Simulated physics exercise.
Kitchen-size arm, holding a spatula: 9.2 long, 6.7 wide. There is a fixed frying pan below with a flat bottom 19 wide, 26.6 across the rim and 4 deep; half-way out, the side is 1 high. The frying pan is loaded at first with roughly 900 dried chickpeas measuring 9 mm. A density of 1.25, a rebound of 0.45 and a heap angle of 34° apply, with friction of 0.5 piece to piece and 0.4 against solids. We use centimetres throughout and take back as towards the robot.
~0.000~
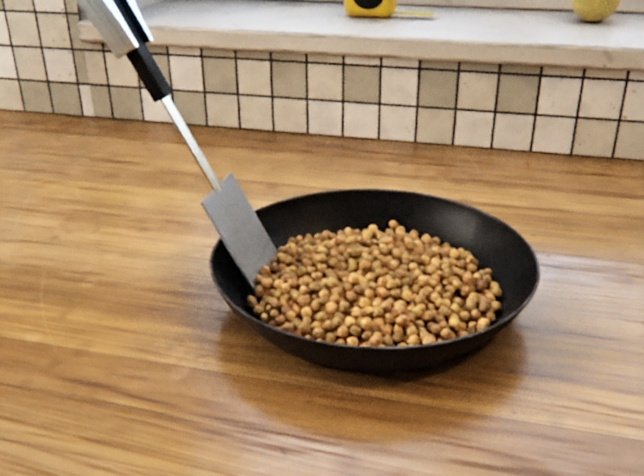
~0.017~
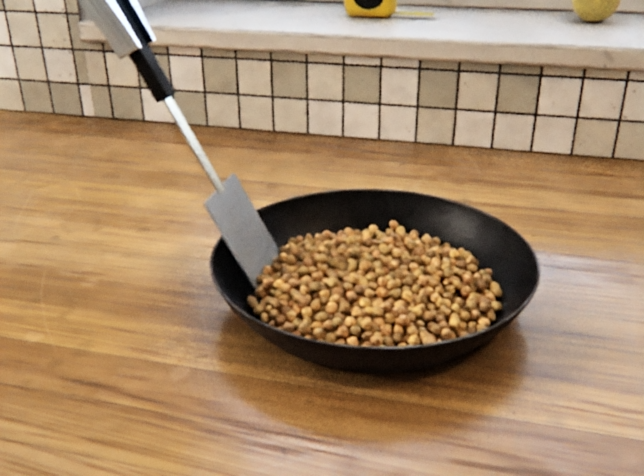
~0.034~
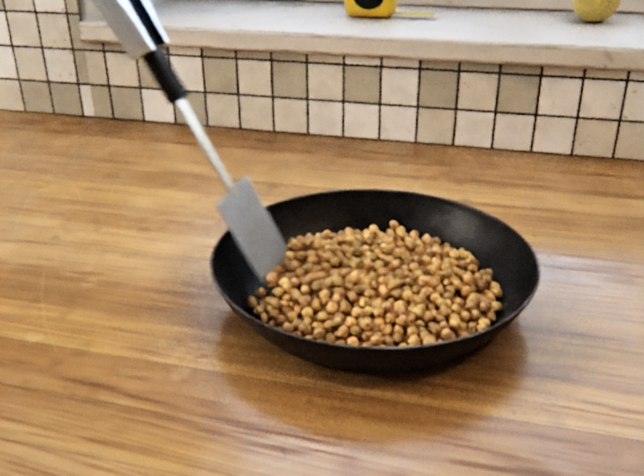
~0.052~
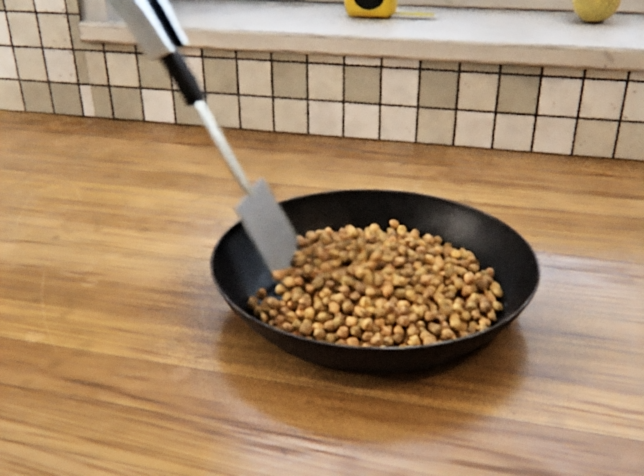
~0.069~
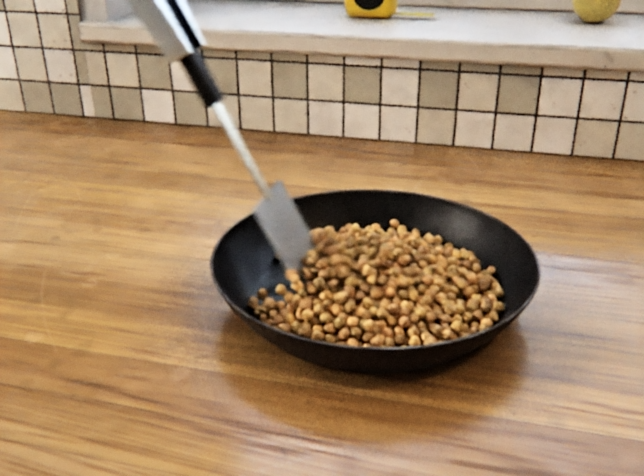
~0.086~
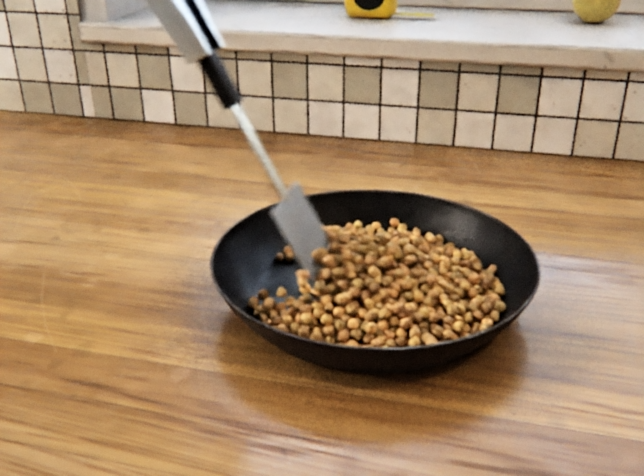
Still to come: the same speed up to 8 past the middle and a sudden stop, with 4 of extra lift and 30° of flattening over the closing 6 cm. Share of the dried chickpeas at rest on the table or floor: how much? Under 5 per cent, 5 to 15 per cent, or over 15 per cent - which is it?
It is 5 to 15 per cent.
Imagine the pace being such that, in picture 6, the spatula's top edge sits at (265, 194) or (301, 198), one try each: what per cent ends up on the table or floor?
First try about 0 %, second try about 10 %.
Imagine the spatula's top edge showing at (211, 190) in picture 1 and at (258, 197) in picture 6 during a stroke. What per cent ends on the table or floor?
It comes to something like 0 %, give or take.
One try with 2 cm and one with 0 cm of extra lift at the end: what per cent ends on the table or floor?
Result, in order: Approx. 5 % and 0 %.
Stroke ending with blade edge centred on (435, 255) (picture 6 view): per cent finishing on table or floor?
Roughly 5 per cent, I'd say.
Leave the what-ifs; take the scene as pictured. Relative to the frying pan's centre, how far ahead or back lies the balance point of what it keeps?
Ahead, by around 3.5 cm.
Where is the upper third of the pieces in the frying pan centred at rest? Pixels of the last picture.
It is centred around (472, 283).
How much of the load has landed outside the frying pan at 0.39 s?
Around 8 %.
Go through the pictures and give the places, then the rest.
In the first picture, the spatula top edge at (217, 187), sloping 62°; upper third of the load around (369, 275), from x 250 to 495, top at y 225; 900 in the frying pan.
In the second picture, the spatula top edge at (219, 187), sloping 62°; upper third of the load around (369, 275), from x 250 to 495, top at y 225.
In the third picture, the spatula top edge at (232, 190), sloping 62°; upper third of the load around (363, 275), from x 250 to 495, top at y 225.
In the fourth picture, the spatula top edge at (249, 192), sloping 62°; upper third of the load around (363, 273), from x 250 to 500, top at y 225.
In the fifth picture, the spatula top edge at (267, 194), sloping 62°; upper third of the load around (367, 272), from x 250 to 500, top at y 225.
In the sixth picture, the spatula top edge at (285, 196), sloping 62°; upper third of the load around (375, 272), from x 250 to 500, top at y 225; 900 in the frying pan.
After 0.13 s, sloping 62°, highest piece 6 above the table; 900 in the frying pan.
After 0.17 s, sloping 51°, highest piece 6 above the table; 900 in the frying pan.
After 0.39 s, sloping 32°, highest piece 7 above the table; 829 in the frying pan, 67 on the table or floor, 4 on the blade or in flight.
After 1.44 s, sloping 32°, highest piece 4 above the table; 829 in the frying pan, 71 on the table or floor.
In the end, 829 in the frying pan, 71 on the table or floor. That is 8 % on the table or floor.
